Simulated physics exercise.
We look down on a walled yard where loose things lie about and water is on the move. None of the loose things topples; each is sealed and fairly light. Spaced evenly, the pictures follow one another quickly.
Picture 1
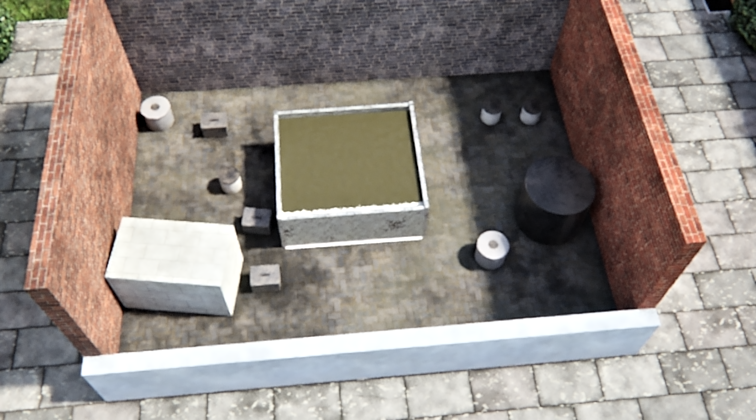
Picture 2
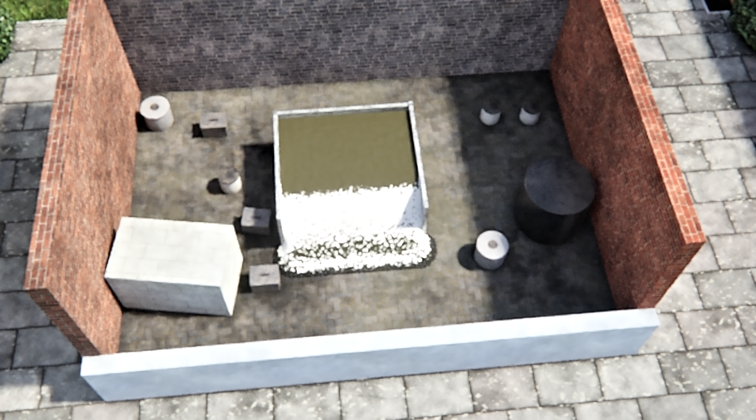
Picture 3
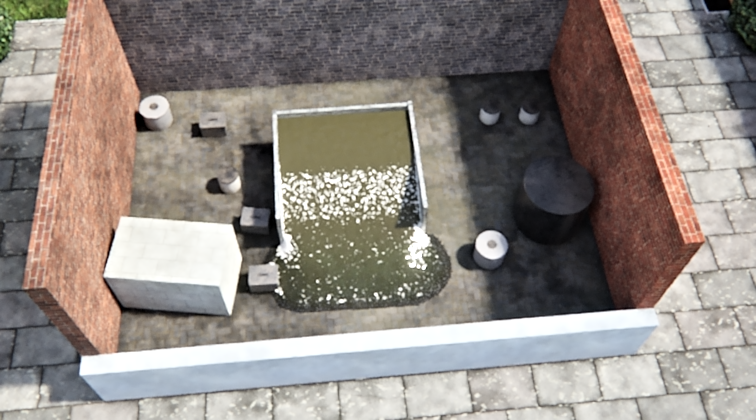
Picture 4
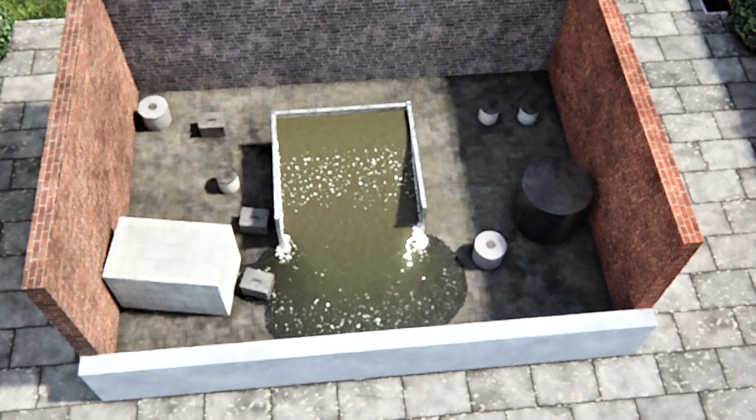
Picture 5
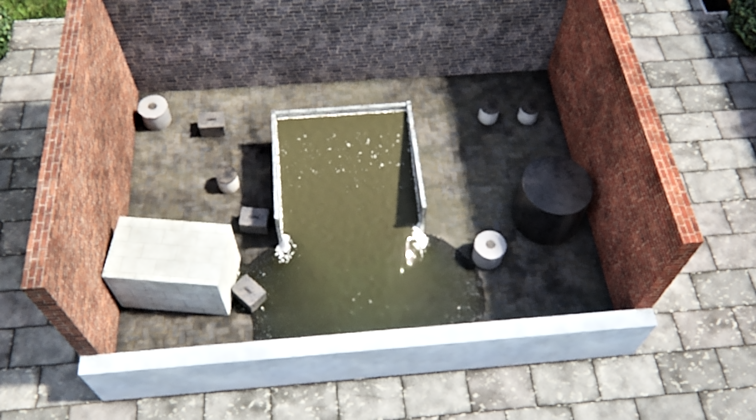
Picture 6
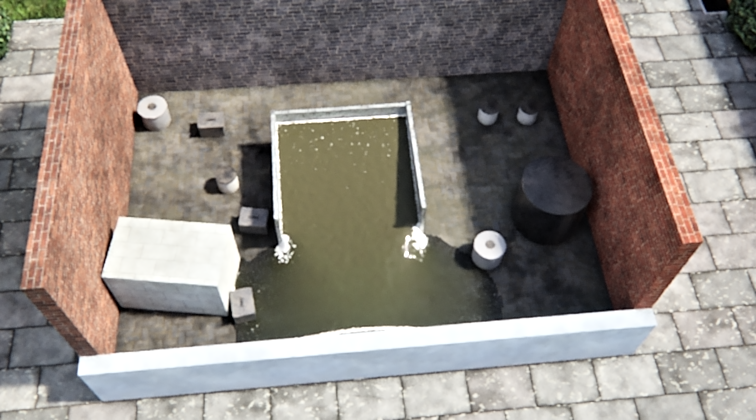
Murky water pours from the front of a raised rectangular tank in a walled yard, foaming and spreading to the low pale front wall, then nudges one small grey block leftward toward the large white box while other objects stay put.
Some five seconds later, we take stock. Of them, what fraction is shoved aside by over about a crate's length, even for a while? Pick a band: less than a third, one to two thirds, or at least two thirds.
The fraction is one to two thirds of them.
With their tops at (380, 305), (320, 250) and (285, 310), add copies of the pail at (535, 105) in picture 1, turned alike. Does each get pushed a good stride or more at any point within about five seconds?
Each in turn: Pushed clear, pushed clear, pushed clear.
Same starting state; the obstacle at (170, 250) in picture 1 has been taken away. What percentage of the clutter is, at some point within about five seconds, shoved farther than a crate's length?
My guess is close to 50 per cent of them.
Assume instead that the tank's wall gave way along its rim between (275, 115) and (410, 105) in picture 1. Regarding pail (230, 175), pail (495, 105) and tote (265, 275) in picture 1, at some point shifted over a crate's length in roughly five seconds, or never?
As listed: Under that, pushed that far, short of that.
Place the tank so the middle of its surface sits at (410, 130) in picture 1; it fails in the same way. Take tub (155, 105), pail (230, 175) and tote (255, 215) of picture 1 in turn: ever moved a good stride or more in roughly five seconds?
Object by object: Below the mark, below the mark, over the mark.
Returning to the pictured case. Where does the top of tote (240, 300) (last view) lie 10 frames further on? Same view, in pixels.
It ends up close to (116, 309).
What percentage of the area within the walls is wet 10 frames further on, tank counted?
Something close to 40 per cent.
A moment on, 1 of 8 are well off their spots; 1 afloat.
Next, 1 of 8 are well off their spots; 1 afloat.
Later, 3 of 8 are well off their spots; 1 afloat.
In the end, 3 of 8 are well off their spots, and 3 have been at some point; 2 afloat.
